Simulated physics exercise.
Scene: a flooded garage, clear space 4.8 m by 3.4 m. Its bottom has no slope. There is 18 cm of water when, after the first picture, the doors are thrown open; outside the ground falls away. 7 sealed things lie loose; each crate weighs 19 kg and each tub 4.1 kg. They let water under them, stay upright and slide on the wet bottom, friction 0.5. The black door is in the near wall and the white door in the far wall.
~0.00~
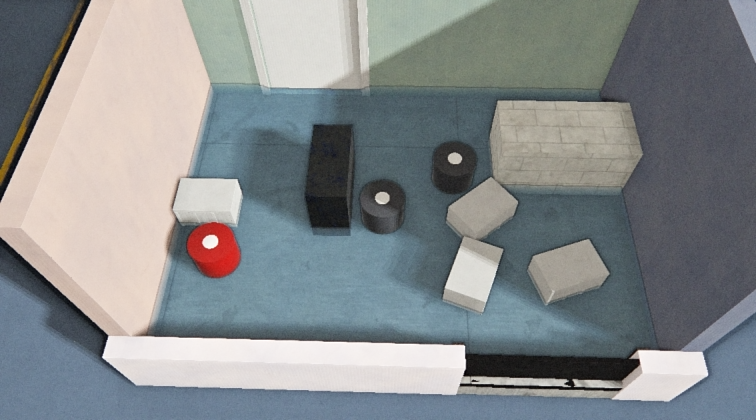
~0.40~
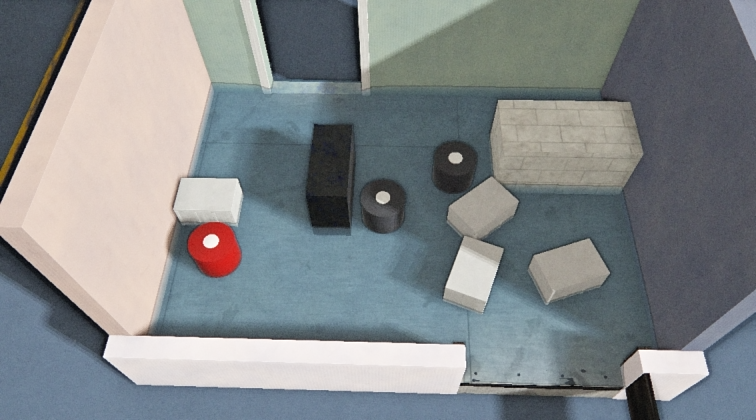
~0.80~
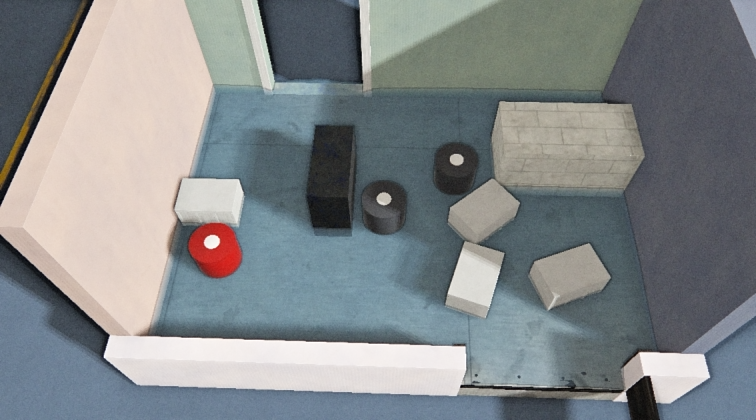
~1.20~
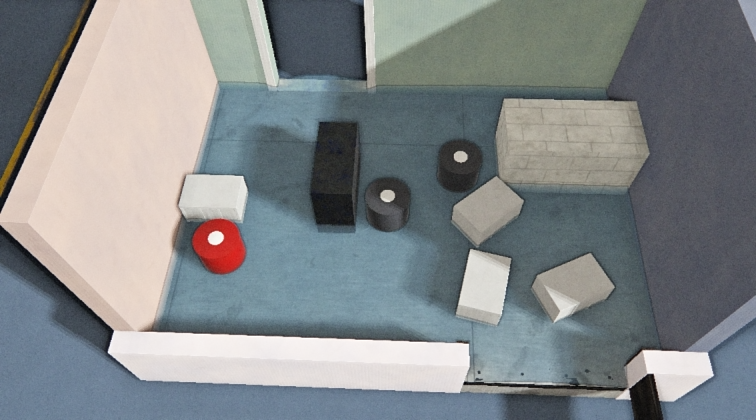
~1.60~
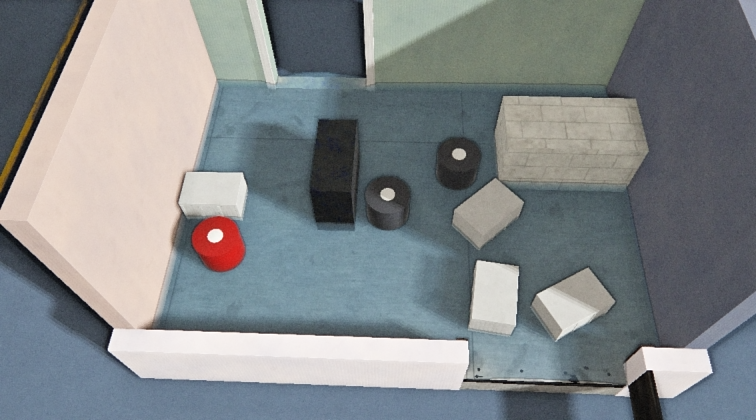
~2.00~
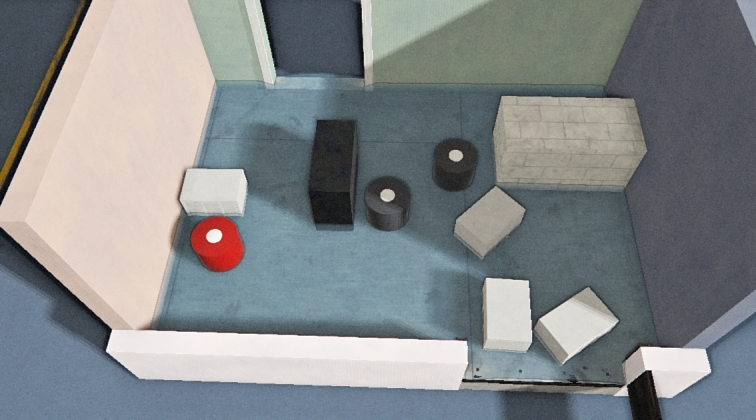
Two pale blocks slide slowly toward the near doorway after both doors open.
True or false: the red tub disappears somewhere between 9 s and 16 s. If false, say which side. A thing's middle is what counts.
False, later than 16 s, or never.
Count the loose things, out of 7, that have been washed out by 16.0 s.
4.
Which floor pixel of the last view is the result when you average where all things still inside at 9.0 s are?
Centred roughly on (374, 217).
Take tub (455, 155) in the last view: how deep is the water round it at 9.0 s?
Around 8 centimetres.
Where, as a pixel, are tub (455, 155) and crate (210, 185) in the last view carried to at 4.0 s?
Approx. (471, 177); approx. (223, 150).
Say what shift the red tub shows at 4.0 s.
30 cm or so by then.
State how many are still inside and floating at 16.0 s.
Count: 2.
After 4.0 s the red tub is near (227, 210), 0.3 m from its start, afloat; 2 of 7 are out; 5 afloat.
After 9.0 s the red tub is near (242, 210), 0.4 m from its start, afloat; 3 of 7 are out; 4 afloat.
After 16.0 s the red tub is near (260, 185), 0.8 m from its start, afloat; 4 of 7 are out; 2 afloat.
After 20.0 s the red tub is near (272, 164), 1.1 m from its start, afloat; 5 of 7 are out; 1 afloat.
